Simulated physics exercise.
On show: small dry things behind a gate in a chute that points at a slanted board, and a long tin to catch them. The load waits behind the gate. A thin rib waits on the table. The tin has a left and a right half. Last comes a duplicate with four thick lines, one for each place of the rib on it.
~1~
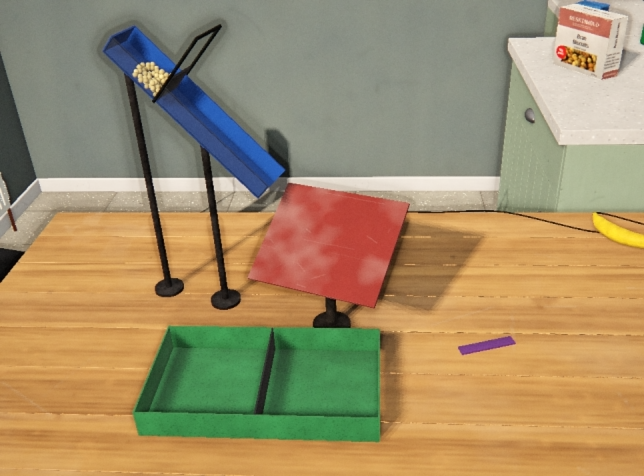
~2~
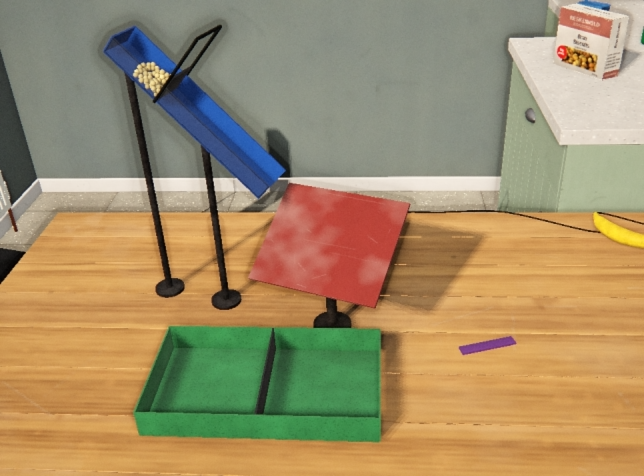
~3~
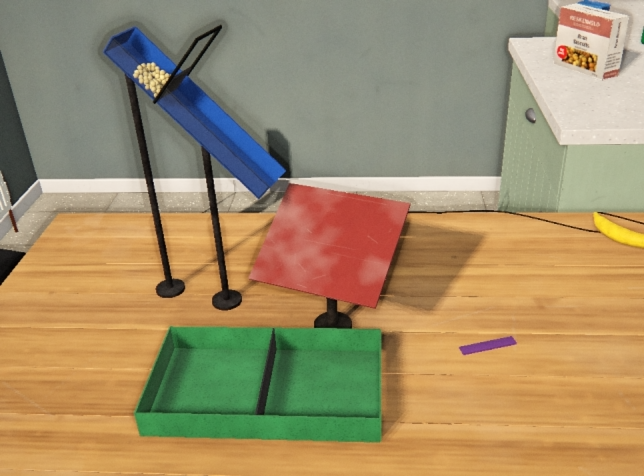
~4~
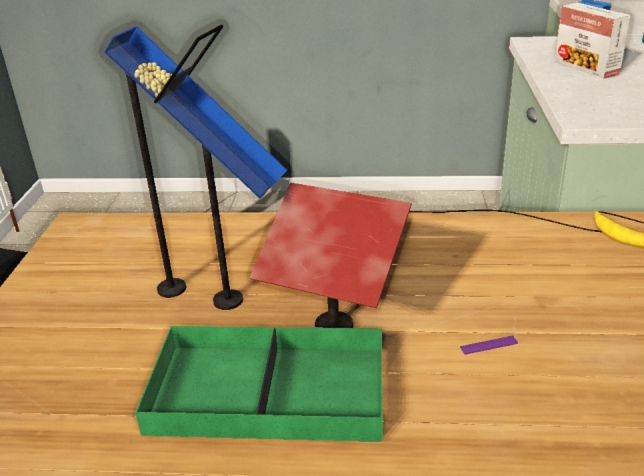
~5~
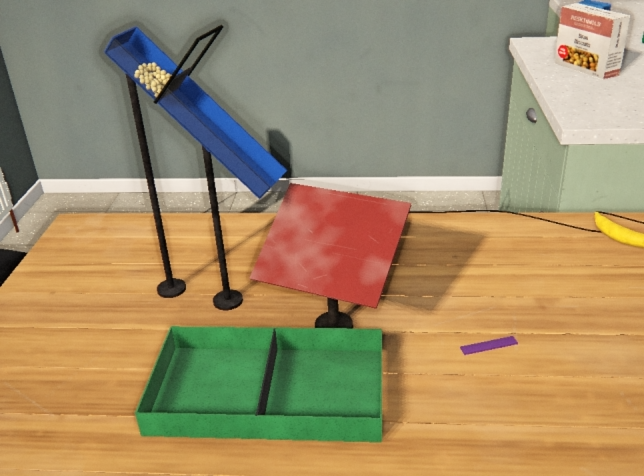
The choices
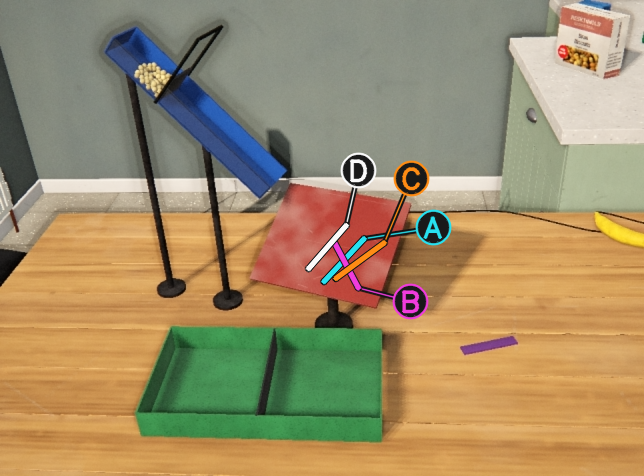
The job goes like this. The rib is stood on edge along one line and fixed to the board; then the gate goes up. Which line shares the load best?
Choose D.
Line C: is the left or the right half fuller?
Right.
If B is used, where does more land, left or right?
The right half.
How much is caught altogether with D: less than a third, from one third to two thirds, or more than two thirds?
Line D gives more than two thirds.
On the marked copy, line A from (364, 238) to (323, 281); line B from (334, 241) to (358, 288); line C from (384, 242) to (335, 278); line D from (346, 225) to (308, 268).
Choosing A, of what is caught, a small share in the left half, all but a few in the right.
Choosing B, of what is caught, a small share in the left half, all but a few in the right.
Choosing C, of what is caught, a small share in the left half, all but a few in the right.
Choosing D, of what is caught, close to two thirds in the left half, close to a third in the right.
